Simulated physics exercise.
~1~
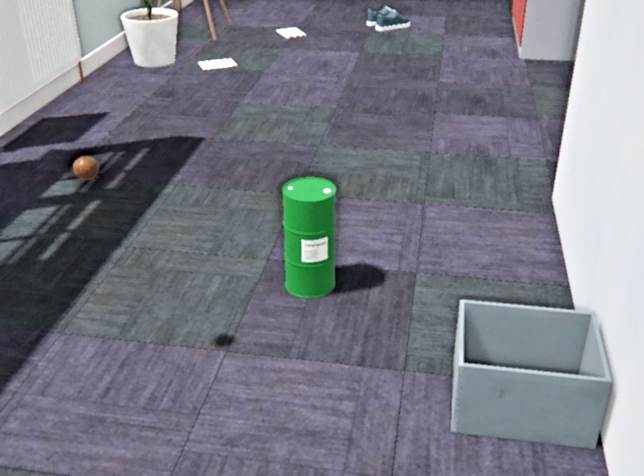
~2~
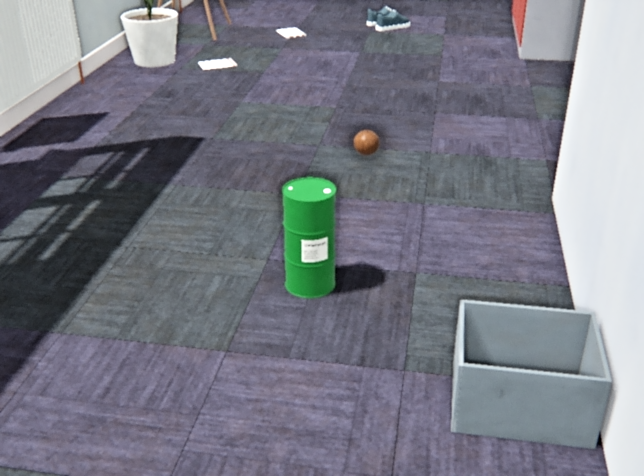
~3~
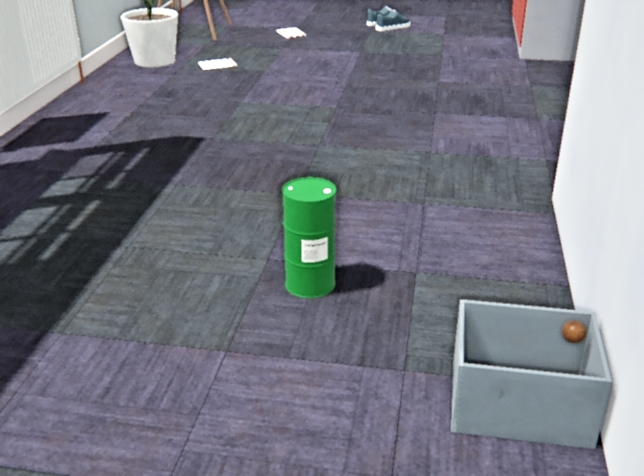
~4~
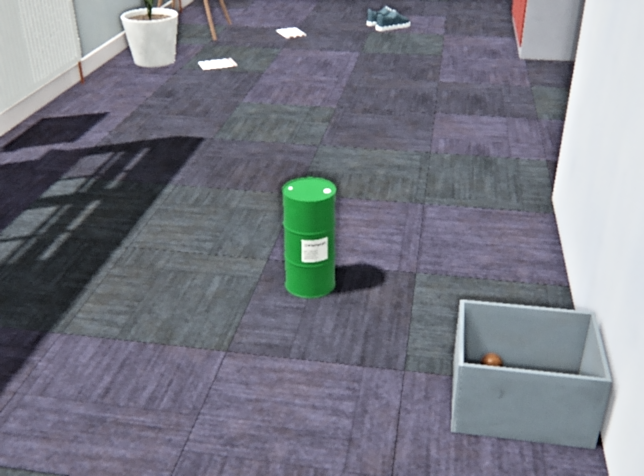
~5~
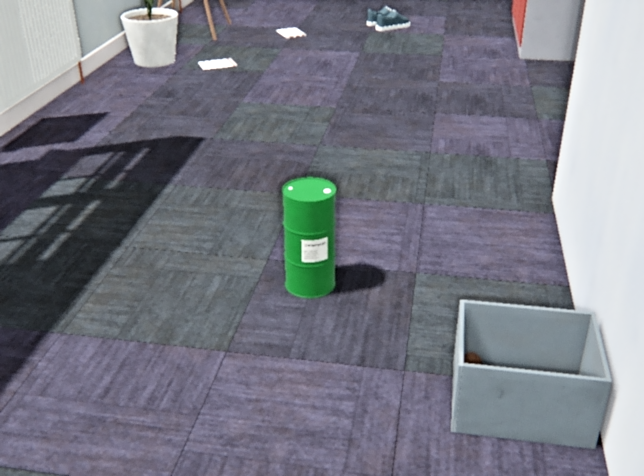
A green canister stands upright near the middle of a purple and grey carpeted floor, seen from above by a still camera, with an open grey box at the lower right beside a white wall. A potted plant, scattered papers and a pair of shoes lie farther back. A small brown onion starts at the left over the shadowed carpet, then travels right, passing beyond the canister. It drops into the box near its right side, then moves left within it. It ends inside the box by the left wall, barely visible, while the canister stays standing.
